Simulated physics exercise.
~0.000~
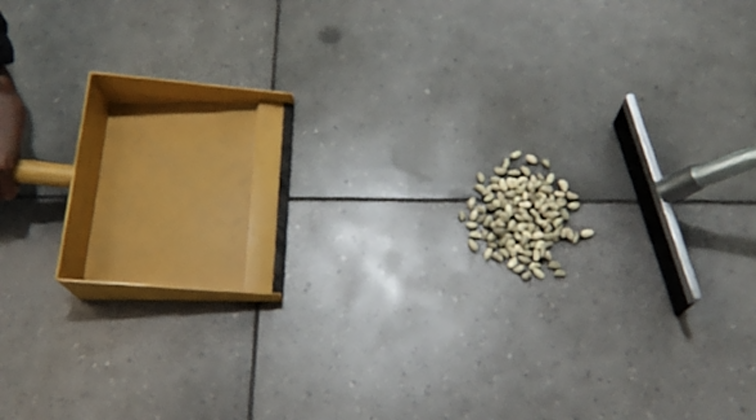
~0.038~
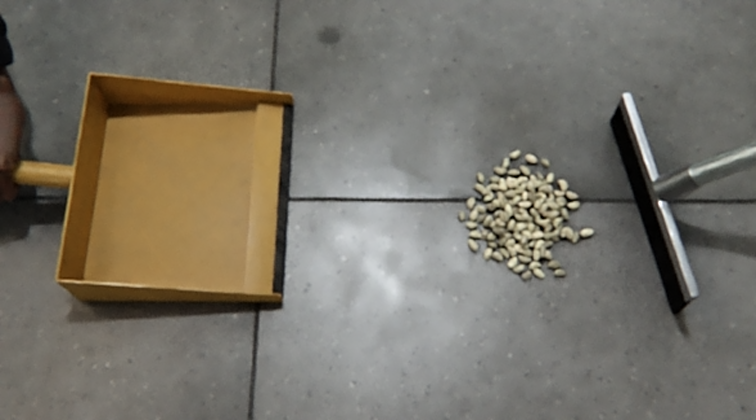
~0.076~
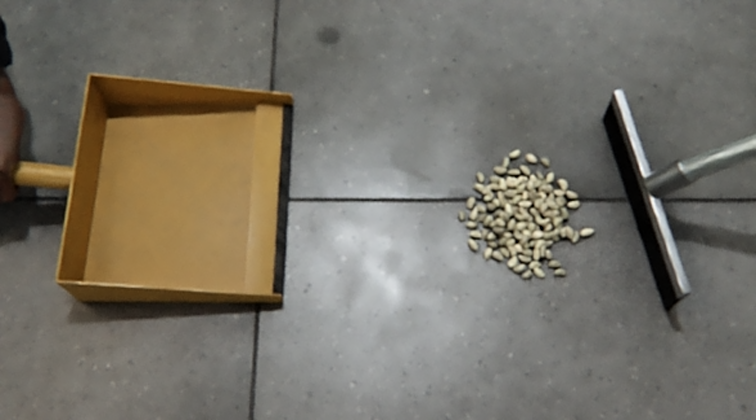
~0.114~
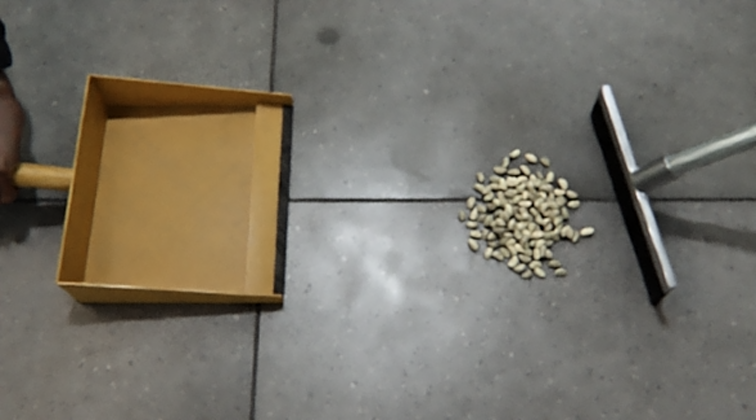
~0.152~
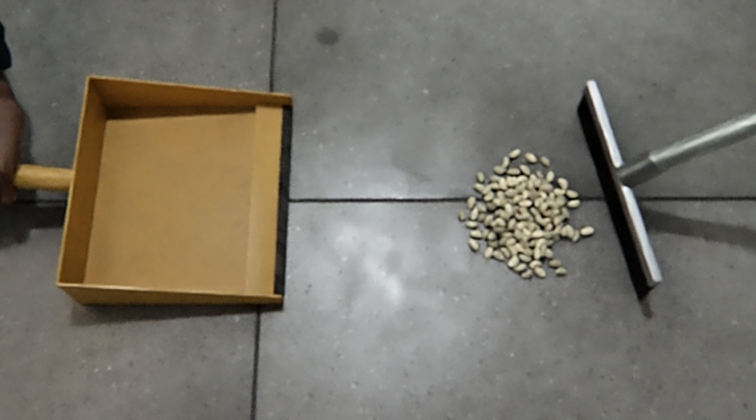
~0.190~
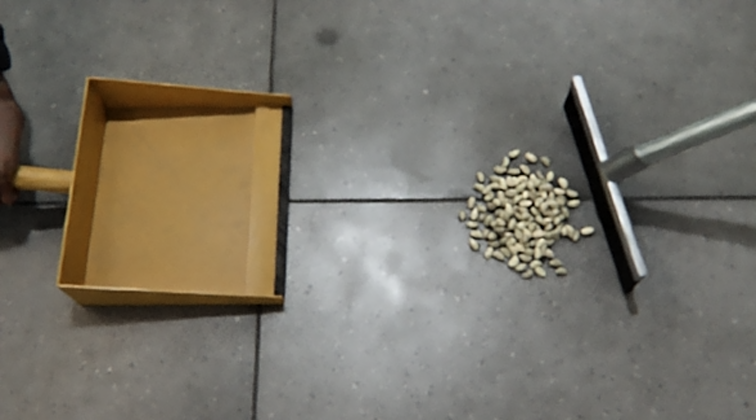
A squeegee with a dark blade and metal handle slides slowly left across a grey tiled floor, seen from above by a still camera. At left, a hand holds the wooden handle of an open orange-tan dustpan, and a loose pile of pale beans lies right of centre. The squeegee closes in on the pile, drifting slightly upward, while the beans stay put and the dustpan barely shifts.
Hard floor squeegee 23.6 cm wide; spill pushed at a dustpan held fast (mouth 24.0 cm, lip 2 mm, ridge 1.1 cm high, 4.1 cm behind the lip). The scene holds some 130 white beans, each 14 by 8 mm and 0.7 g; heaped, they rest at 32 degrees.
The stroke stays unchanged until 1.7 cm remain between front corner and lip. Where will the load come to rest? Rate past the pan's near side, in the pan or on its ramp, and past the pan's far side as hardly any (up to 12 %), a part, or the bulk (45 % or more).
Near side: Hardly any, pan: Hardly any, far side: Hardly any.
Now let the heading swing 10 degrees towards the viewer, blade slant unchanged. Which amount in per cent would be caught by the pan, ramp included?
Under that change, roughly 5 in a hundred.
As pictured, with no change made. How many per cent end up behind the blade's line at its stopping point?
About 35 per cent.
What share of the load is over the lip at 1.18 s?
Roughly 0 % by then.
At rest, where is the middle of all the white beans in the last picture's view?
Somewhere around (324, 196) in the final frame.
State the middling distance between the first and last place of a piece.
About 22 cm.
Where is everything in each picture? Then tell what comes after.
The first frame shows blade from (693, 298) to (628, 103), moved 0.0 cm, 0 of the pieces shifted so far; middle of the pieces at (524, 213); pan at (175, 197).
The second frame shows blade from (691, 296) to (625, 102), moved 0.3 cm, 0 of the pieces shifted so far; middle of the pieces at (523, 213).
The third frame shows blade from (682, 293) to (616, 98), moved 1.2 cm, 0 of the pieces shifted so far; middle of the pieces at (524, 212).
The fourth frame shows blade from (669, 287) to (603, 94), moved 2.6 cm, 0 of the pieces shifted so far; middle of the pieces at (524, 212).
The fifth frame shows blade from (654, 281) to (589, 89), moved 4.2 cm, 0 of the pieces shifted so far; middle of the pieces at (524, 212).
The sixth frame shows blade from (639, 276) to (576, 85), moved 5.8 cm, 0 of the pieces shifted so far; middle of the pieces at (524, 211); pan at (174, 201). The blade's pace is about 0.41 m/s, heading 20 degrees away from the viewer's side.
Then, at 0.57 s, middle of the blade 20 cm from the lip; 0 % over the lip, far side 0 %, near side 0 %.
Then, at 0.82 s, middle of the blade 10 cm from the lip; 0 % over the lip, far side 0 %, near side 5 %.
After 1.18 s, middle of the blade 4 cm from the lip; 0 % over the lip, far side 5 %, near side 5 %.
In the end, at 1.8 s, near side 5 %, pan 0 %, far side 5 %, in front of the lip or behind the blade 90 %.
